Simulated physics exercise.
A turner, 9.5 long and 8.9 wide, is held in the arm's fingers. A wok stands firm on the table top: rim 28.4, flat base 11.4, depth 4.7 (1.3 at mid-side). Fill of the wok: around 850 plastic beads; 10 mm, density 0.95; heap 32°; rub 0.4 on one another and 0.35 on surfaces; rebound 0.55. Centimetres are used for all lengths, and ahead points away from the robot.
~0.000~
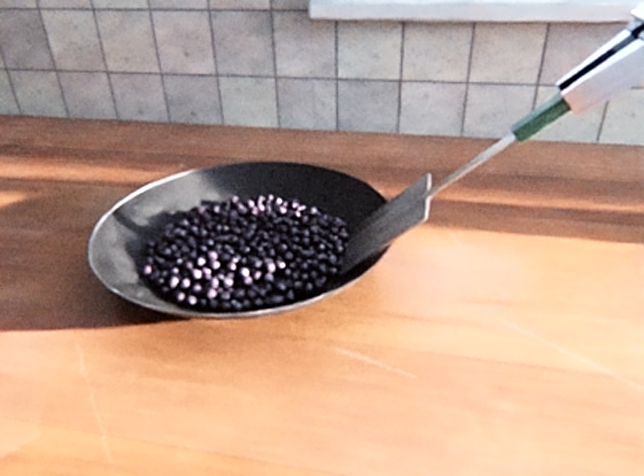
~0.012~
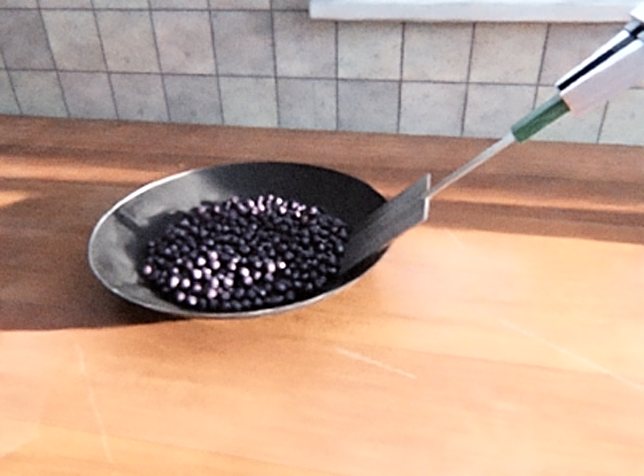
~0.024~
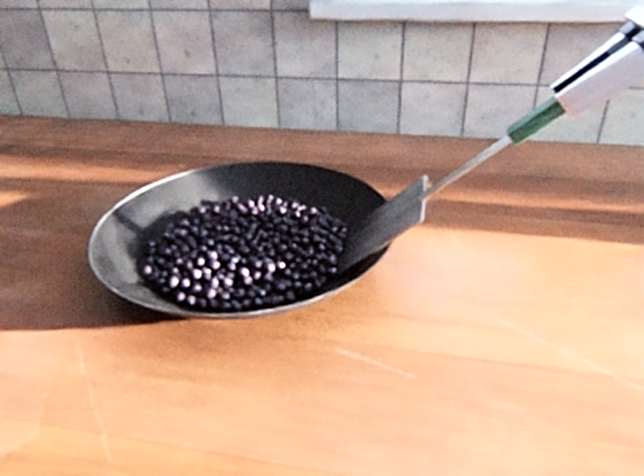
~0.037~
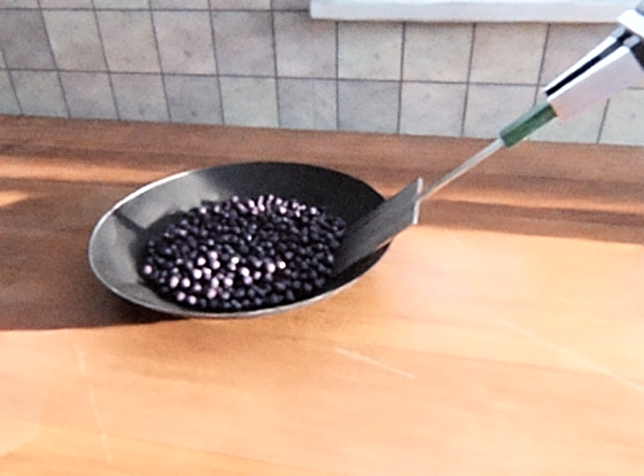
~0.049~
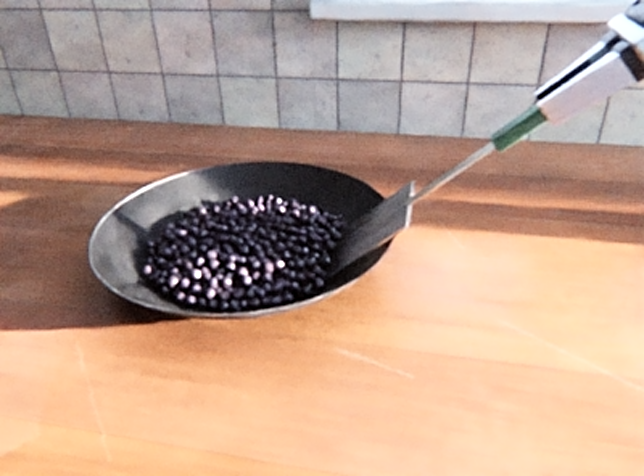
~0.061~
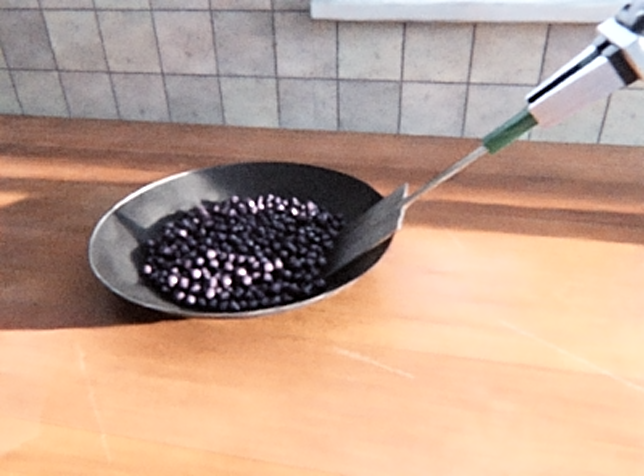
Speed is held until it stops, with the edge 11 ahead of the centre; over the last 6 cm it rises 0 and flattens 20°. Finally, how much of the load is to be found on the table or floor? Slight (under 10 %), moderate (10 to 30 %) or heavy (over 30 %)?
Moderate.
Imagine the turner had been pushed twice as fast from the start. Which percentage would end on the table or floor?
About 35 per cent.
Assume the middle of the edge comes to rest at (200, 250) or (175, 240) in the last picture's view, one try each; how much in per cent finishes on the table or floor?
Close to 0 and close to 5 per cent, respectively.
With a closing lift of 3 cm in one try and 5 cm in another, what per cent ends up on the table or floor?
Try one gives about 20 in a hundred, try two about 20 in a hundred.
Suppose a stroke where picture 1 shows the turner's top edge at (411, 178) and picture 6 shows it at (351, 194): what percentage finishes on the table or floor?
Off the vessel, on the table or floor: Some 50 percent.
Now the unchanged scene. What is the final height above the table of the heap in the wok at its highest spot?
Roughly 7.0 centimetres.
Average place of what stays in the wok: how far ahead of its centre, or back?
Some 4.0 cm ahead of the centre.
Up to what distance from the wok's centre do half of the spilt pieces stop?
Close to 22 cm from the centre.
After 0.21 s, sloping 42°, highest piece 4 above the table; 846 in the wok.
After 0.35 s, sloping 37°, highest piece 6 above the table; 846 in the wok.
After 0.63 s, sloping 22°, highest piece 7 above the table; 684 in the wok, 157 on the table or floor, 5 on the blade or in flight.
After 1.68 s, sloping 22°, highest piece 7 above the table; 679 in the wok, 167 on the table or floor.
In the end, 679 in the wok, 167 on the table or floor. That is 20 % on the table or floor.
